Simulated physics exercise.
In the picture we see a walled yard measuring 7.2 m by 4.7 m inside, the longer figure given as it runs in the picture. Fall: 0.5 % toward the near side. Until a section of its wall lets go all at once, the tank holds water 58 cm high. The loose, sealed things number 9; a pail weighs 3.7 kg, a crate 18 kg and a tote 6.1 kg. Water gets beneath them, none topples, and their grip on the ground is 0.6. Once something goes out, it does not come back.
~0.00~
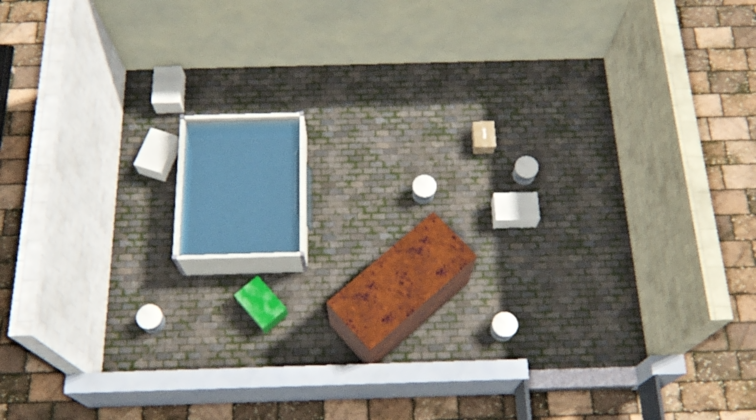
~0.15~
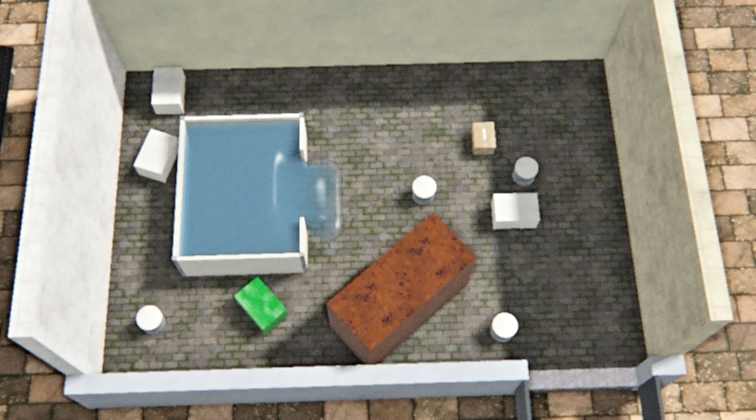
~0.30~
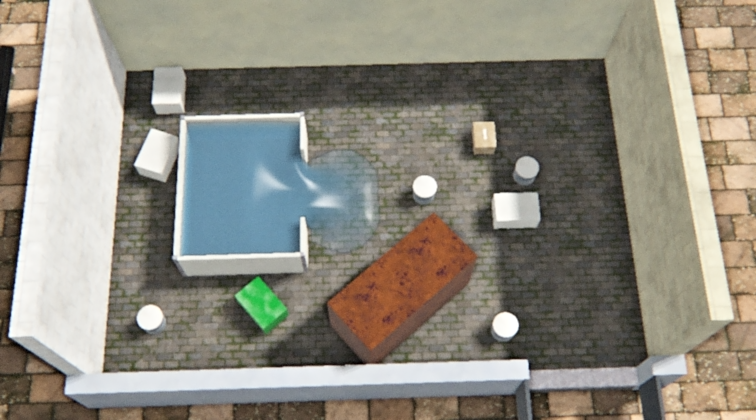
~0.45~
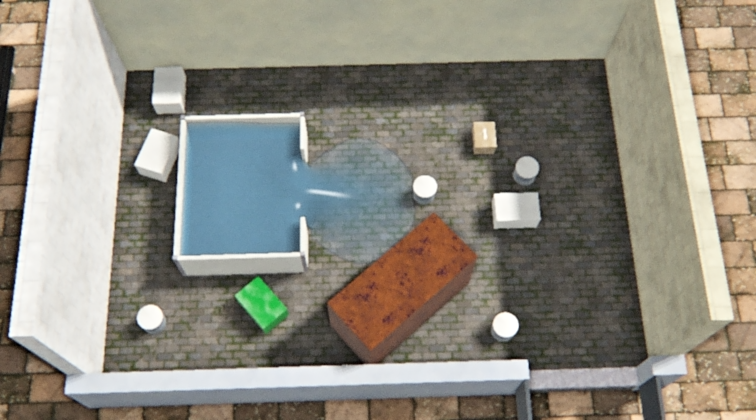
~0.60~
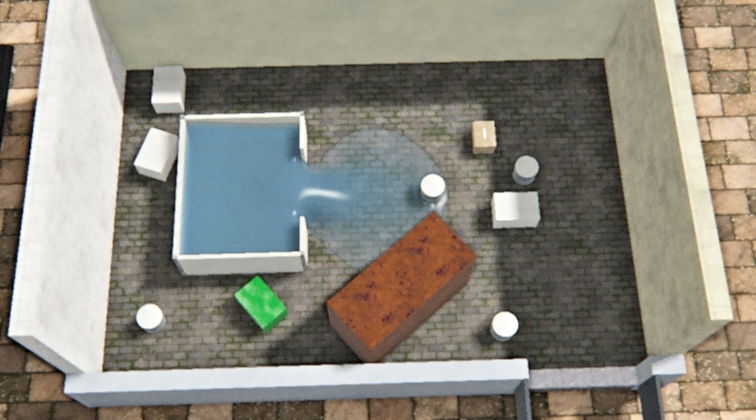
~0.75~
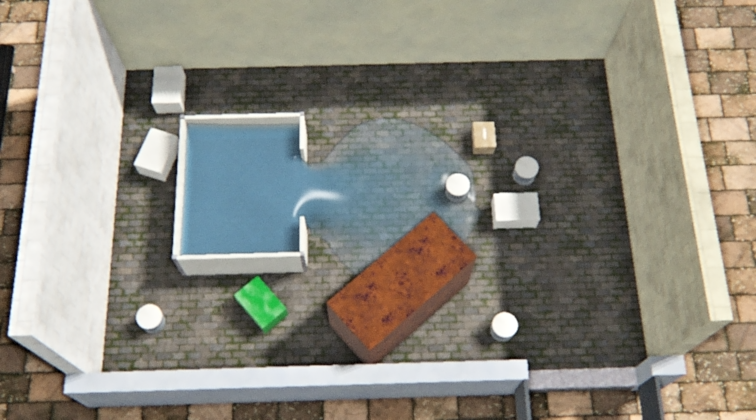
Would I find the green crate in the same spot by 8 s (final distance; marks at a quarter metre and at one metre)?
Result: Near standstill.
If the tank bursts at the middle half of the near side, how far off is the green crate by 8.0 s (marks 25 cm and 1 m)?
The green crate is swept a long way.
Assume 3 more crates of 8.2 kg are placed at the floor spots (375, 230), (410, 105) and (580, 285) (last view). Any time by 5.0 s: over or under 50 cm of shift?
From first to last: Surpasses it, surpasses it, surpasses it.
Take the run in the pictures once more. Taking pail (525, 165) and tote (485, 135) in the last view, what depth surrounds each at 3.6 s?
Close to 18 and 20 centimetres.
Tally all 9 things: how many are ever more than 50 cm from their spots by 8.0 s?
5.
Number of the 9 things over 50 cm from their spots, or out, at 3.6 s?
I make it 4 by then.
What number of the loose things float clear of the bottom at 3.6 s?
4 at that moment.
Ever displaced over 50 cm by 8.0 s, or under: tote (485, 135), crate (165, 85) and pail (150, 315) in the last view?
Well, going one by one, it's too far, not that far and not that far.
After 1.6 s the green crate is near (260, 302), 0.0 m from its start, aground; 0 of 9 are out; 0 afloat.
After 3.6 s the green crate is near (260, 302), 0.0 m from its start, aground; 0 of 9 are out; 4 afloat.
After 5.6 s the green crate is near (260, 302), 0.0 m from its start, aground; 0 of 9 are out; 3 afloat.
After 8.0 s the green crate is near (260, 302), 0.0 m from its start, aground; 2 of 9 are out; 3 afloat.
